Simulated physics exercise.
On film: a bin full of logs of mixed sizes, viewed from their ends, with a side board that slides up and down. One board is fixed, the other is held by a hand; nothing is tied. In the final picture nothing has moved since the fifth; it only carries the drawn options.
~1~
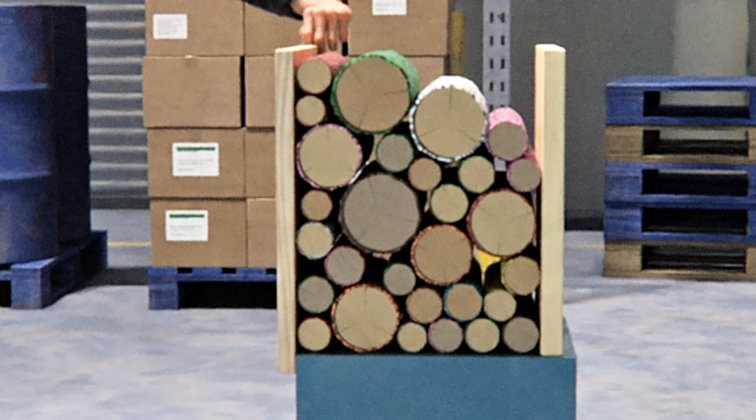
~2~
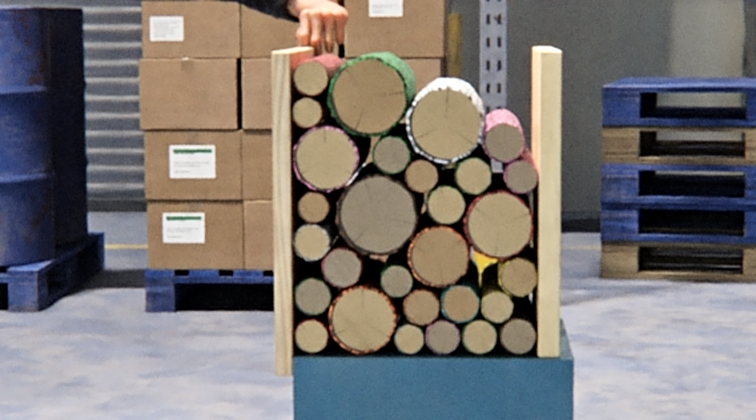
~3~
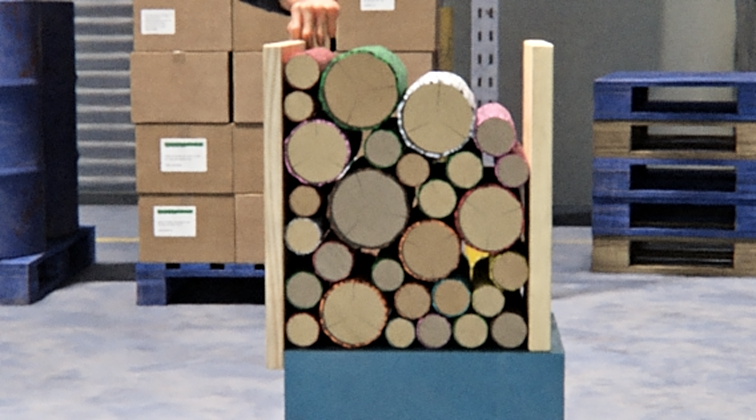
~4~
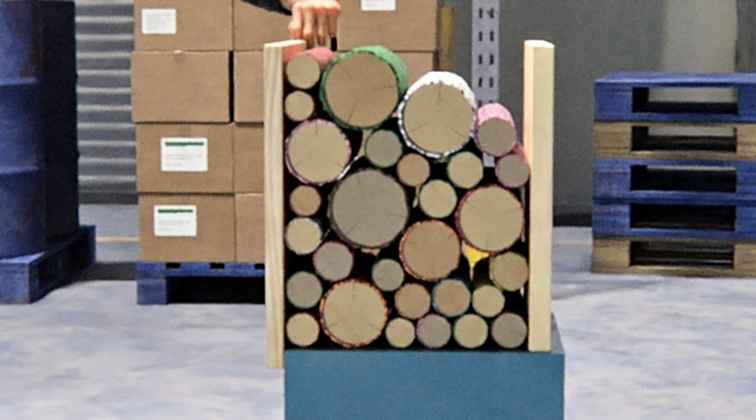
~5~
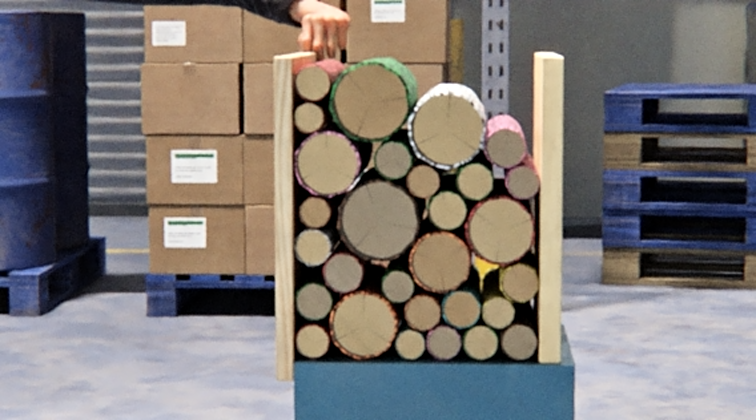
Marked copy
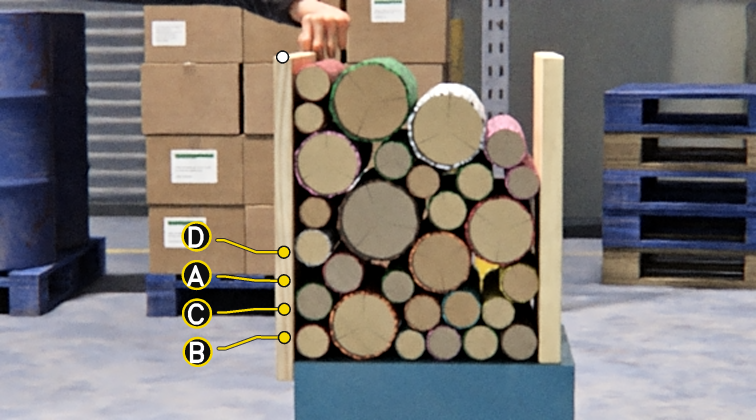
In this clip, logs of mixed sizes sit stacked end-on between two upright wooden boards on a blue base, while a hand stays at the top left. The view shifts slightly, and the logs show no clear movement.
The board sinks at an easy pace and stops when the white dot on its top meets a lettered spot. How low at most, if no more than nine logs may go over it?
C is the limit.
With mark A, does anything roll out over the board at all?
At A: Yes.
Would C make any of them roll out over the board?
Yes, at C.
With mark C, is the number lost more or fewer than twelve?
It loses fewer than twelve.
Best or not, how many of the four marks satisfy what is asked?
Three of them.
On the marked copy, A at (284, 281); B at (284, 337); C at (284, 310); D at (284, 252); the white dot at (282, 57).
With C. Early on, top of the board (293, 160).
Further on, top of the board (294, 272).
At the end, top of the board (294, 308), about six out over the board.
As for the rest, A about four out over the board; B more than nine out over the board; D about four out over the board.
